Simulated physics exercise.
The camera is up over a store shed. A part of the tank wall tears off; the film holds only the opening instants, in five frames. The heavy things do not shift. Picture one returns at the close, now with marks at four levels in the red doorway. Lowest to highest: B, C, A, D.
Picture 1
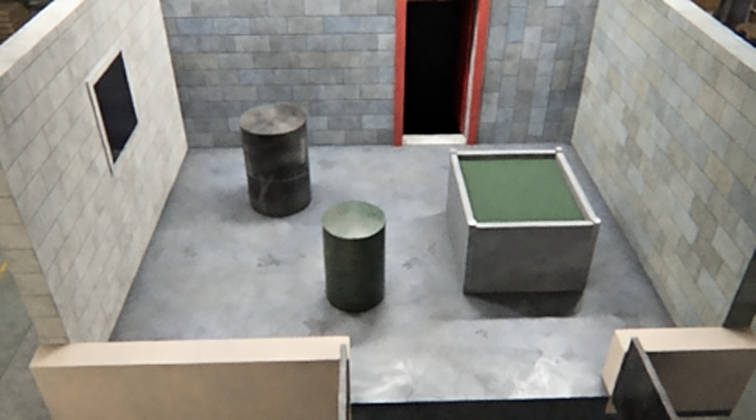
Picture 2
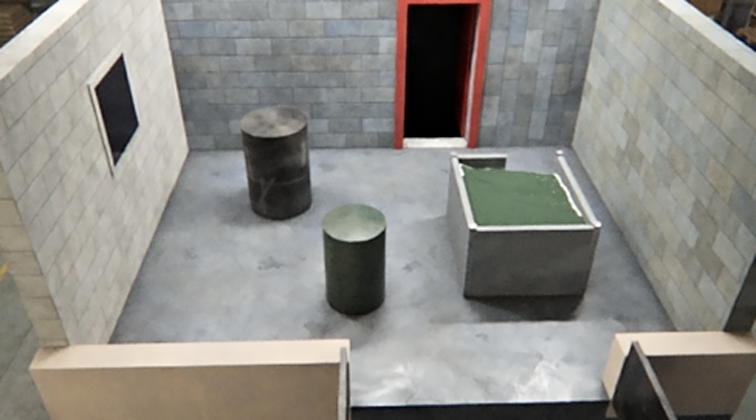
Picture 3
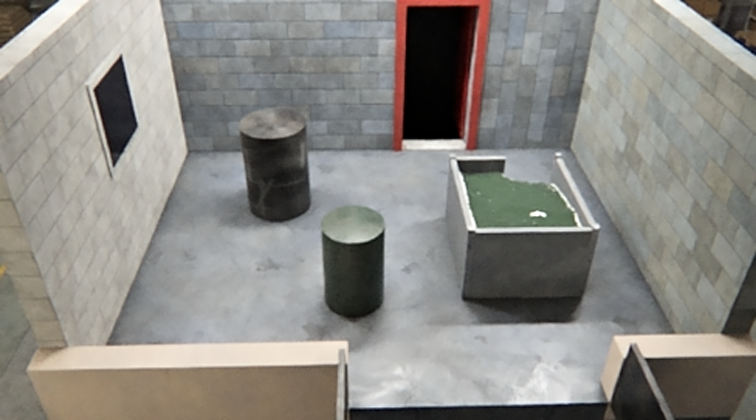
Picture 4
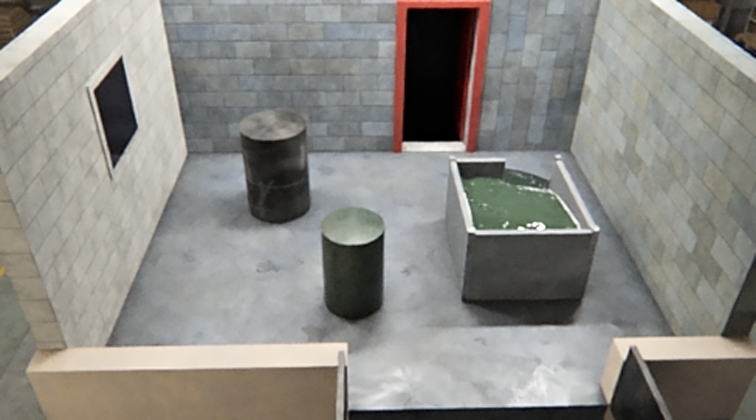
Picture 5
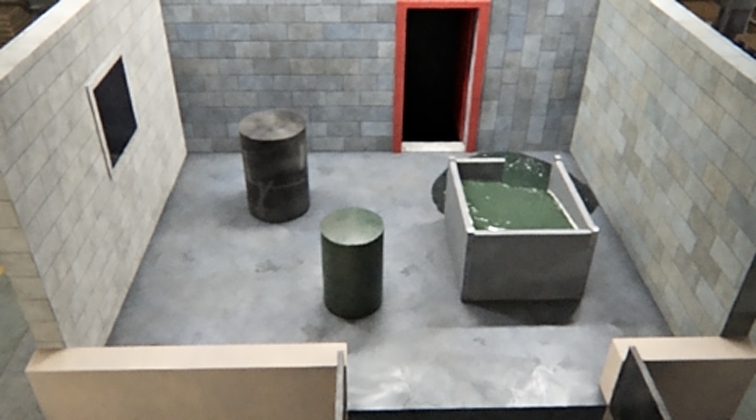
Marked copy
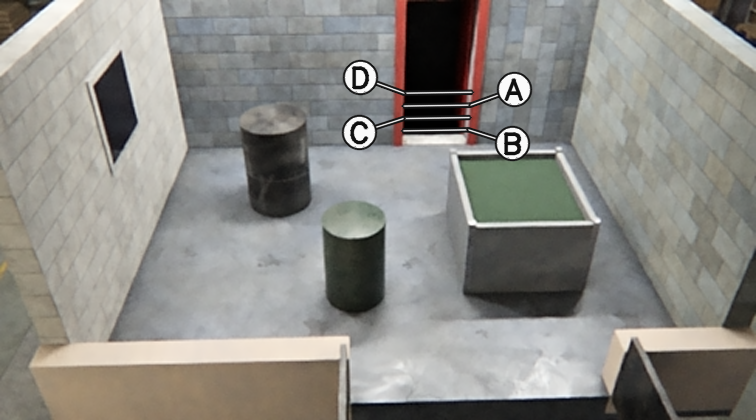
Grey tank of green water in a block-walled shed losing its level, with water spreading across the floor behind it.
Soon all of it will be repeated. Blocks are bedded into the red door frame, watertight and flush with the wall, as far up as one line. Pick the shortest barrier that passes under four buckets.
Use line B.
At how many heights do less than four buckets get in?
All of them.
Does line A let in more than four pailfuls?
No, that is safe.
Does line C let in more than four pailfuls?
No.
In white, A at (437, 105); B at (435, 130); C at (436, 118); D at (438, 92); from the bottom up B, C, A, D.
Choosing A, nothing gets over.
Choosing B, a splash gets over, under a bucket.
Choosing C, nothing gets over.
Choosing D, nothing gets over.
